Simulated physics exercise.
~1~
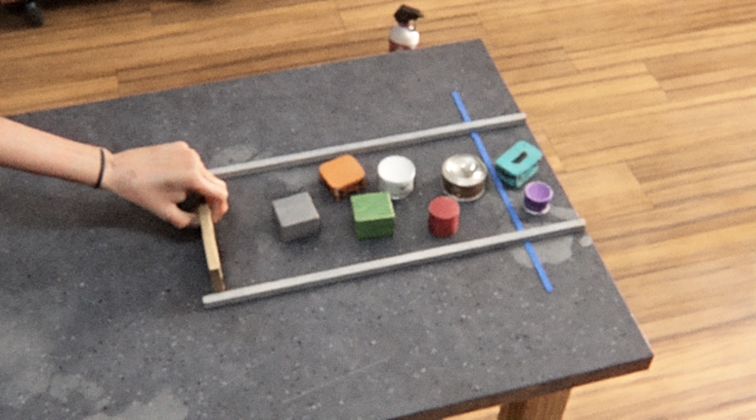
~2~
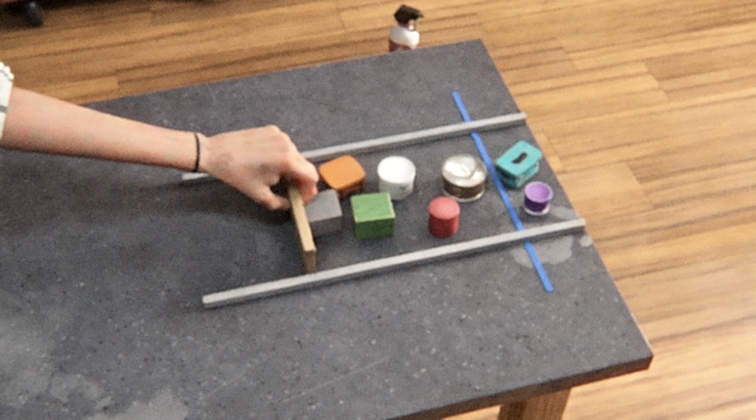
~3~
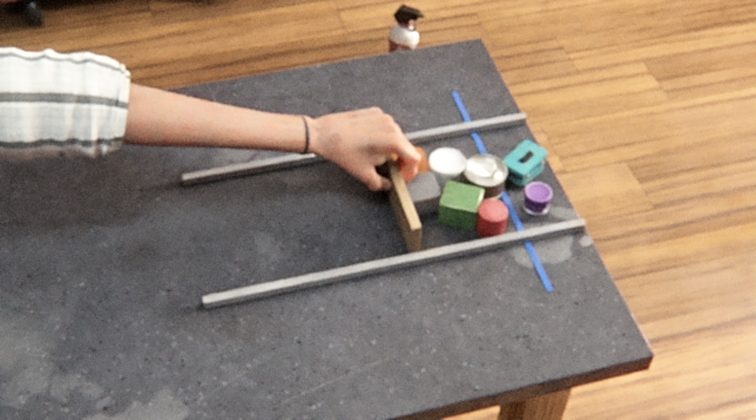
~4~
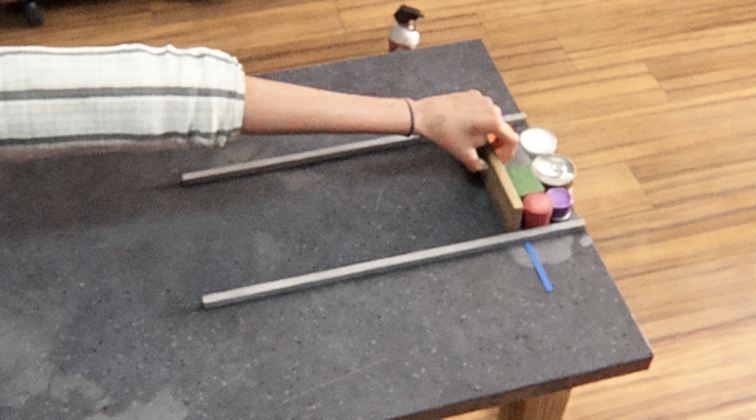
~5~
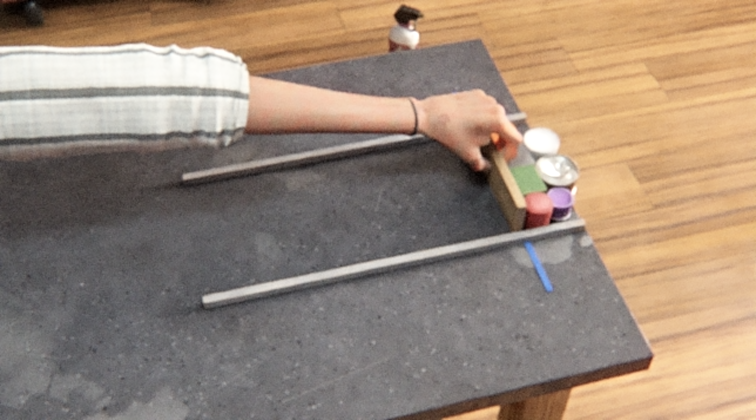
The clip opens on a dark tabletop where a hand holds a wooden board upright between two grey rails, with a scatter of small blocks, tins and cases to its right and a strip of blue tape near the table's edge. The hand slides the board right until it meets the grey block. It keeps pushing, gathering the orange case, green block and round containers into a tight cluster. The board carries them across the tape and stops there. The turquoise case is no longer in sight, while the white, silvery and purple containers sit crowded at the edge.
